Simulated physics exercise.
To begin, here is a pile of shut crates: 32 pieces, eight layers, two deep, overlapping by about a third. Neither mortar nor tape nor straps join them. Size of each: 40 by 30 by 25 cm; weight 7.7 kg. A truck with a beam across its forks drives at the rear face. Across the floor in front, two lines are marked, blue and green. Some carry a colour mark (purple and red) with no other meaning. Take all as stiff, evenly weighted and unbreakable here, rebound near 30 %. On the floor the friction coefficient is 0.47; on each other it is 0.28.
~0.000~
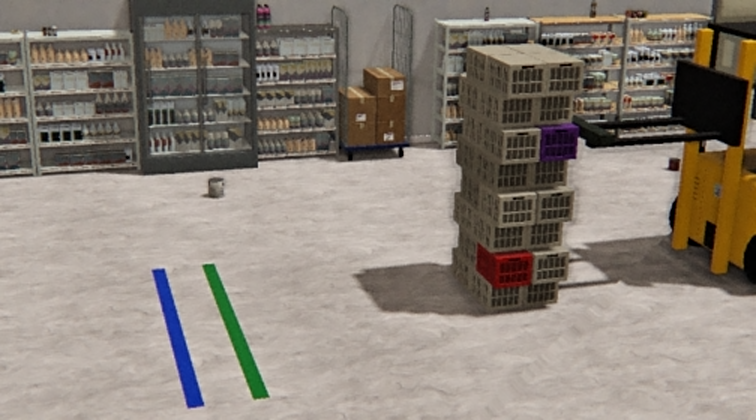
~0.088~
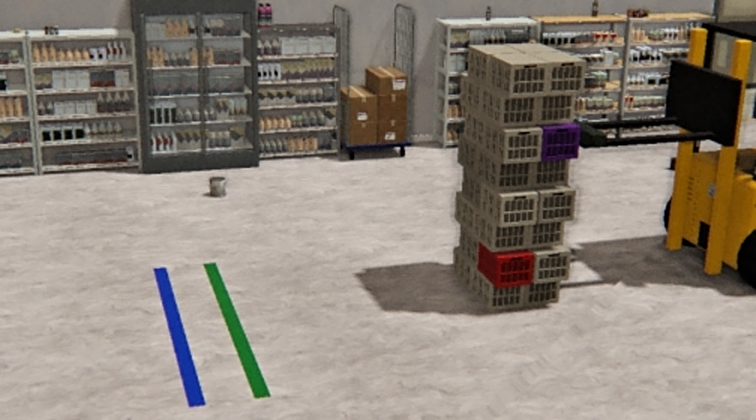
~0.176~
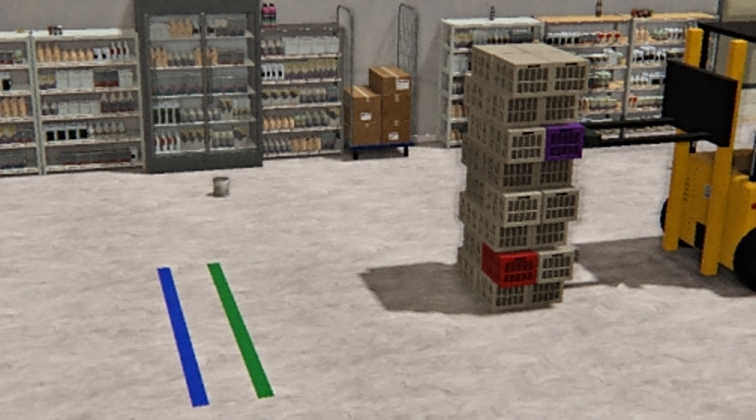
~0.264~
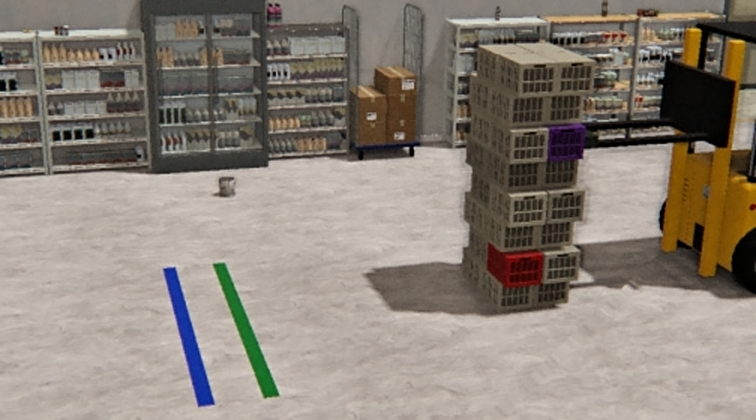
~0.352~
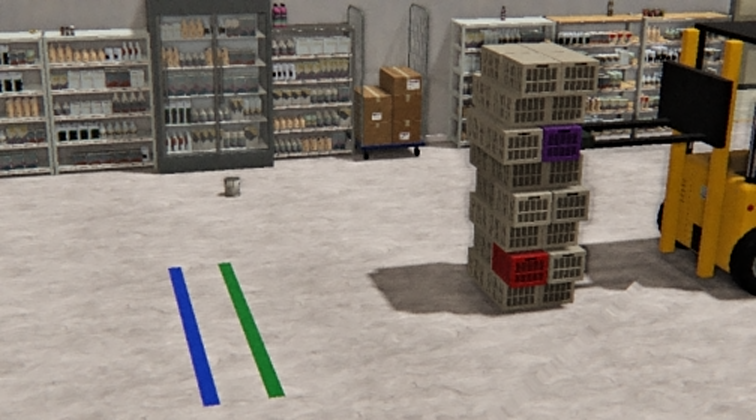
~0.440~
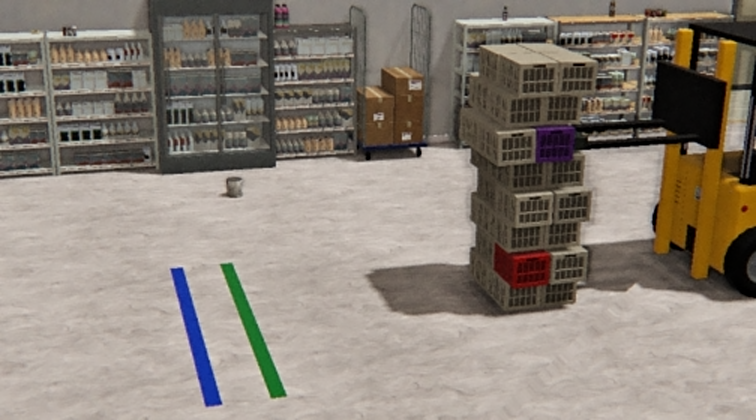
A yellow forklift with a dark beam across its forks crept left up to a tall stack of grey crates, then pushed into an upper layer, nudging the purple crate and its neighbours slightly left.
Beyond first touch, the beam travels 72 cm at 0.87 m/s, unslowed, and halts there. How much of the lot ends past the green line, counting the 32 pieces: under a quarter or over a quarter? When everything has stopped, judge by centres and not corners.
Quarter not reached.
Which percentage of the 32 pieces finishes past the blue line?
Near 10 per cent.
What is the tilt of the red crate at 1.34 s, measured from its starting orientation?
About 0°.
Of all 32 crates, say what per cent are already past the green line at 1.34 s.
0 per cent.
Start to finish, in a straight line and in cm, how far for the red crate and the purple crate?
Result: Red at 10 cm, purple at 280 cm.
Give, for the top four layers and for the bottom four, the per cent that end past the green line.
I'd put the top at 20 per cent and the bottom at 0 per cent.
By 0.84 s, none of the 32 crates past the green line, 22 disturbed; purple crate tilted 8°; red crate tilted 8°.
By 1.34 s, none of the 32 crates past the green line, 21 disturbed; purple crate tilted 34°, 18 cm lower; red crate moved 12 cm.
By 1.98 s, 3 of the 32 crates past the green line; purple crate on its side; red crate moved 12 cm.
When it is over (3.4 s), 3 of the 32 crates past the green line; purple crate 1.25 m lower; red crate moved 12 cm. That is 9 per cent. In pixels of the last frame, middles, purple crate near (296, 377), red crate near (508, 264).
